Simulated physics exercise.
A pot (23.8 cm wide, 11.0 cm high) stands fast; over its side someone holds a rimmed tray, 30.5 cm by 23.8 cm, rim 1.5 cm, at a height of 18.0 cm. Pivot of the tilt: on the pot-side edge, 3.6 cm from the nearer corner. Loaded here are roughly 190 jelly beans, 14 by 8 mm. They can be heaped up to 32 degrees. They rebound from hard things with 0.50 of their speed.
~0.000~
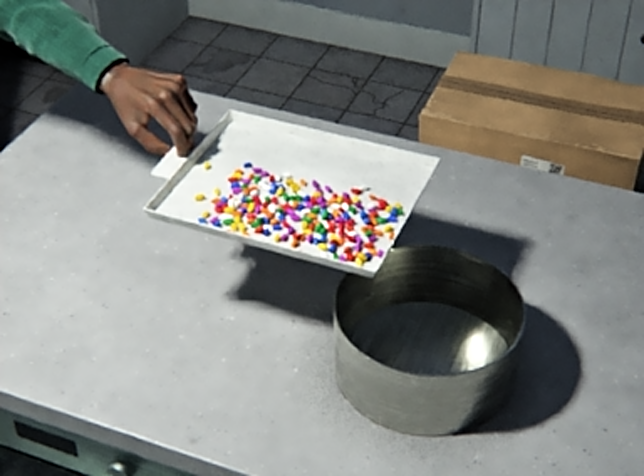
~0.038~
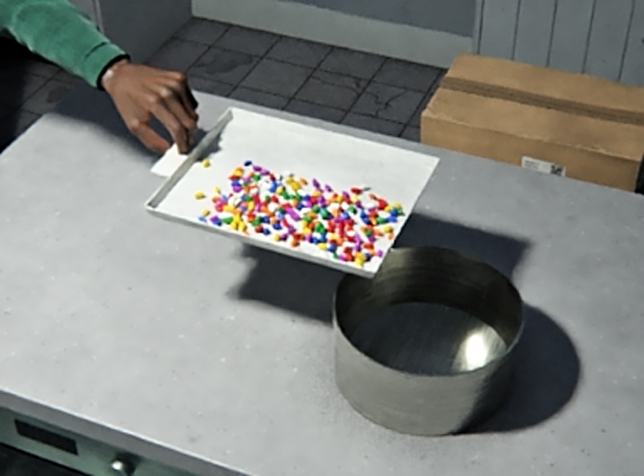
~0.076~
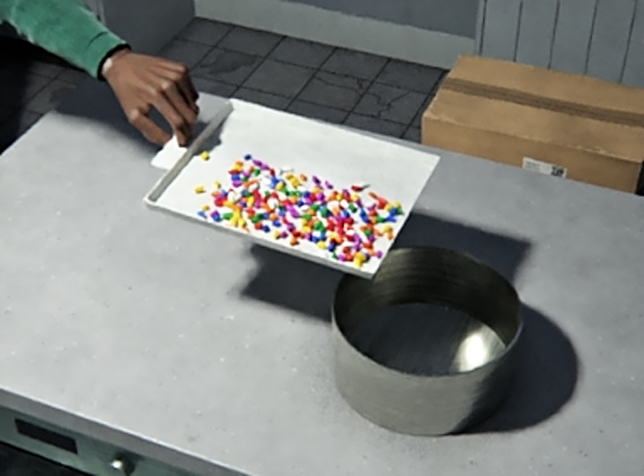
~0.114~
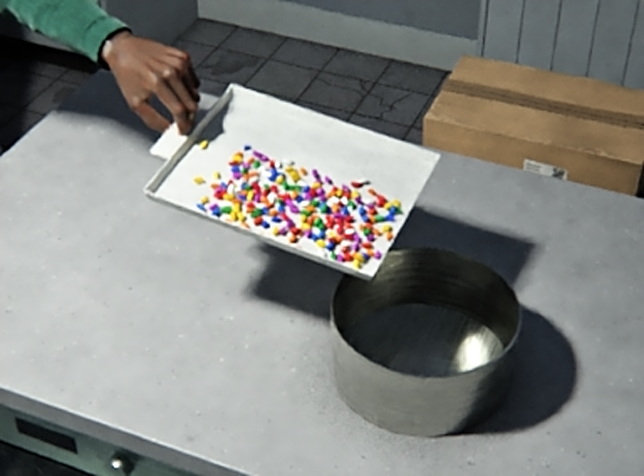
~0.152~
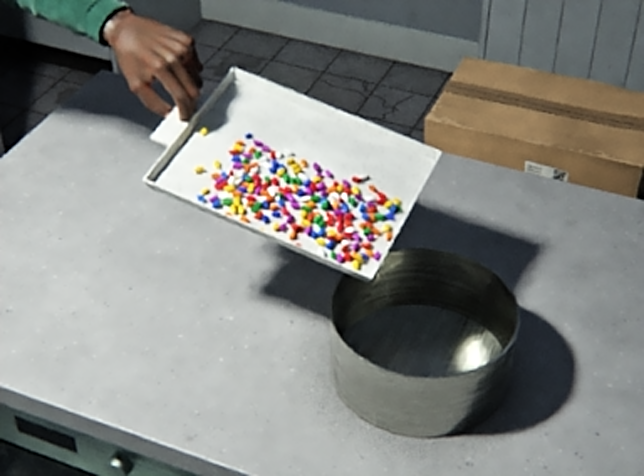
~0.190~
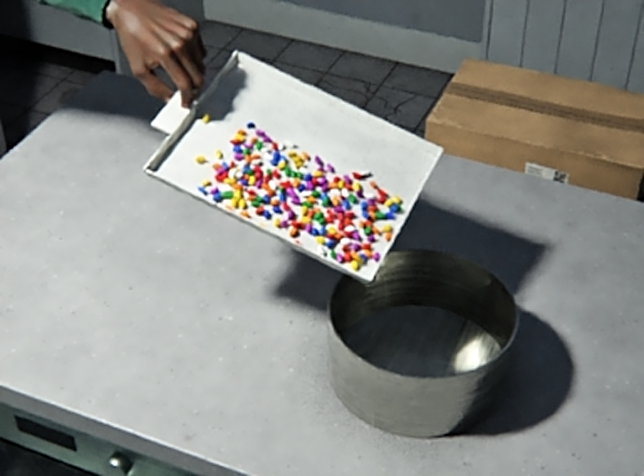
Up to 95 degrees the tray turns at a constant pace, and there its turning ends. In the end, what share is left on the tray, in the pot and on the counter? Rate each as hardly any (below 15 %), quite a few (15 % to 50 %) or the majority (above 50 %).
I would put it this way: Tray: Hardly any, pot: The majority, counter: Hardly any.
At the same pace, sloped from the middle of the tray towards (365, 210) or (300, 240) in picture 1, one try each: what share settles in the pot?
First try: Around 90 percent; second try: Around 60 percent.
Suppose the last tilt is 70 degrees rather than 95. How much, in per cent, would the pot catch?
Around 90 %, I reckon.
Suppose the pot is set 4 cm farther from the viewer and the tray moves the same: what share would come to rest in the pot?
Roughly 75 per cent.
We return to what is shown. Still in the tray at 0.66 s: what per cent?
Estimate: Near 55 in a hundred.
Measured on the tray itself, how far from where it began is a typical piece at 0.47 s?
Displacement on the tray: About 5 cm.
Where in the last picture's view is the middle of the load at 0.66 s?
Load centre: About (386, 290) px.
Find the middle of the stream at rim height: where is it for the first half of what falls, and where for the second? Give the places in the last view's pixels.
Roughly (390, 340) to begin with, later roughly (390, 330).
After 0.47 s, tilt 56 degrees; the tray holds 100 %, the pot 0 %.
After 0.66 s, tilt 82 degrees; the tray holds 55 %, the pot 15 %.
After 0.97 s, tilt 95 degrees; the tray holds 0 %, the pot 100 %.
By 1.6 s all is still; tray 0 %, pot 100 %, counter 0 %.
